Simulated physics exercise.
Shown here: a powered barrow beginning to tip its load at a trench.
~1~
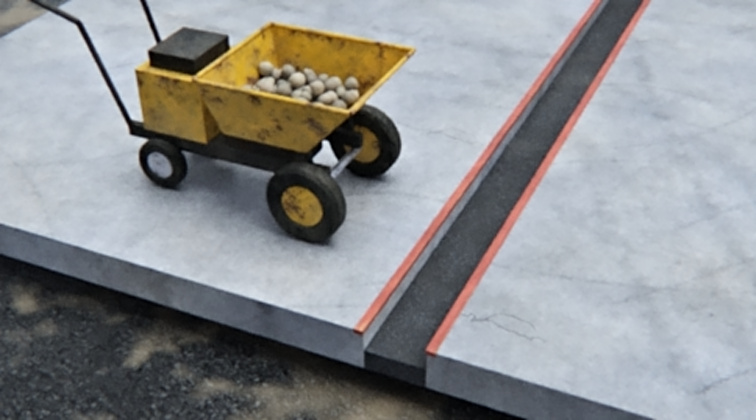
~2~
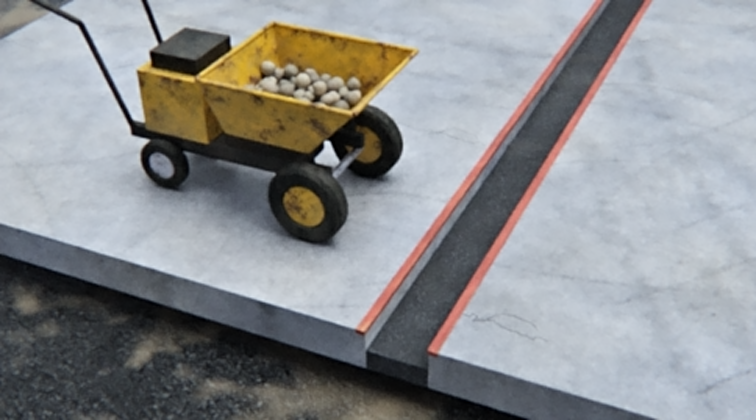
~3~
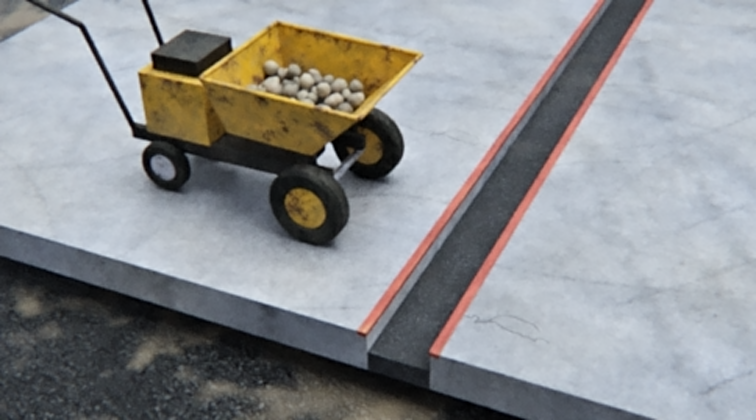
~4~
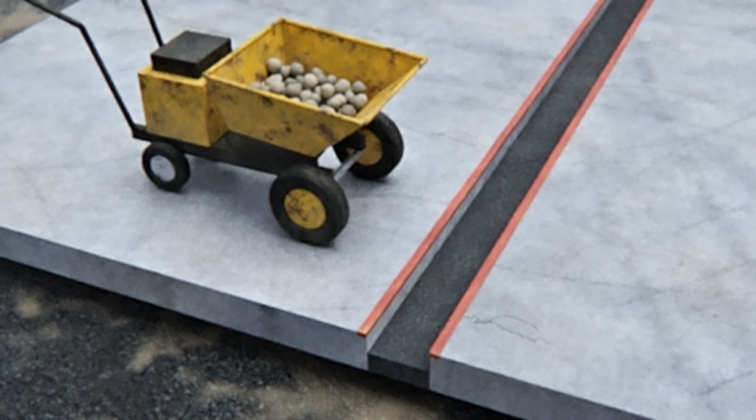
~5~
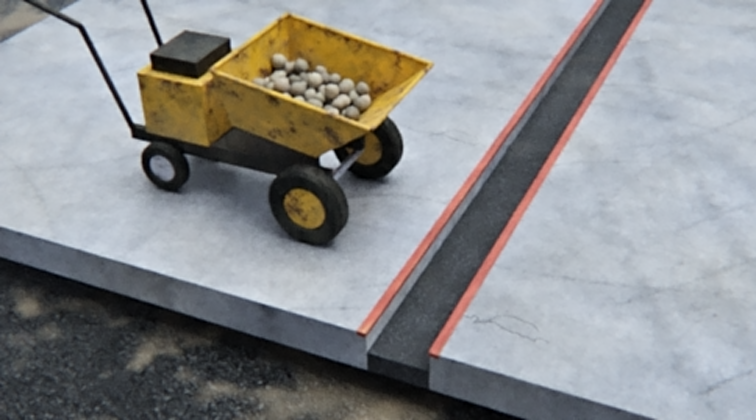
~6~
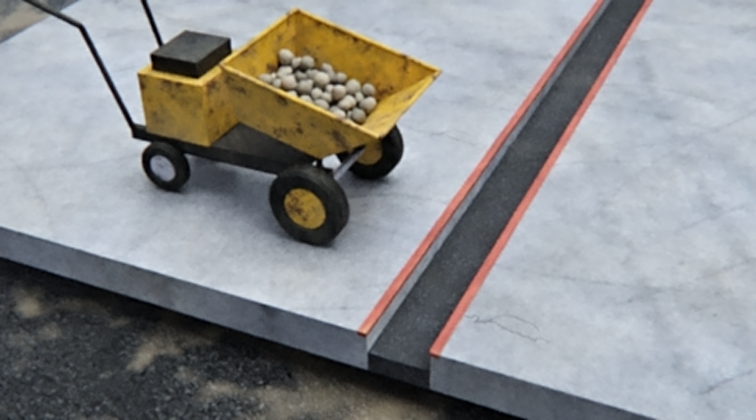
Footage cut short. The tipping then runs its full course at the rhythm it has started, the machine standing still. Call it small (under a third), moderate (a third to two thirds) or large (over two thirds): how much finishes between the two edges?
Large.
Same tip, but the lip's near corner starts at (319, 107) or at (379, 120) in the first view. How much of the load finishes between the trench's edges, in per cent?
Position 1 near 70 %, position 2 near 30 %.
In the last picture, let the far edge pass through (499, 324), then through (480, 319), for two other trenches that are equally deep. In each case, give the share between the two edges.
I'd put it near 100 in a hundred, then near 100 in a hundred.
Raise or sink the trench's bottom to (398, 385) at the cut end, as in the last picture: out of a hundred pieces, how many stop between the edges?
It would be close to 100 percent.
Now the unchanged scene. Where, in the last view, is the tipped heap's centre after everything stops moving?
The centre comes to rest near (468, 251).
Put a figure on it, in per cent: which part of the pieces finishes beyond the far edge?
5 %.
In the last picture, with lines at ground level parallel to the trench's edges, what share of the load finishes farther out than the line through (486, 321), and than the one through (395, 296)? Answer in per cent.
I reckon some 0 per cent and some 90 per cent.
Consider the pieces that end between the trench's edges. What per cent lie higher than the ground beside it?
Roughly 15 percent.
Just after the last frame, skip tipped steeply; every one in the skip.
A moment on, skip tipped right over; the larger part in the skip; about a tenth in or heaped over the trench.
Further on, skip tipped right over; roughly a quarter in the skip; the larger part in or heaped over the trench; about a tenth beyond it.
When it is over, skip tipped right over; about a tenth in the skip; the larger part in or heaped over the trench; about a tenth beyond it.
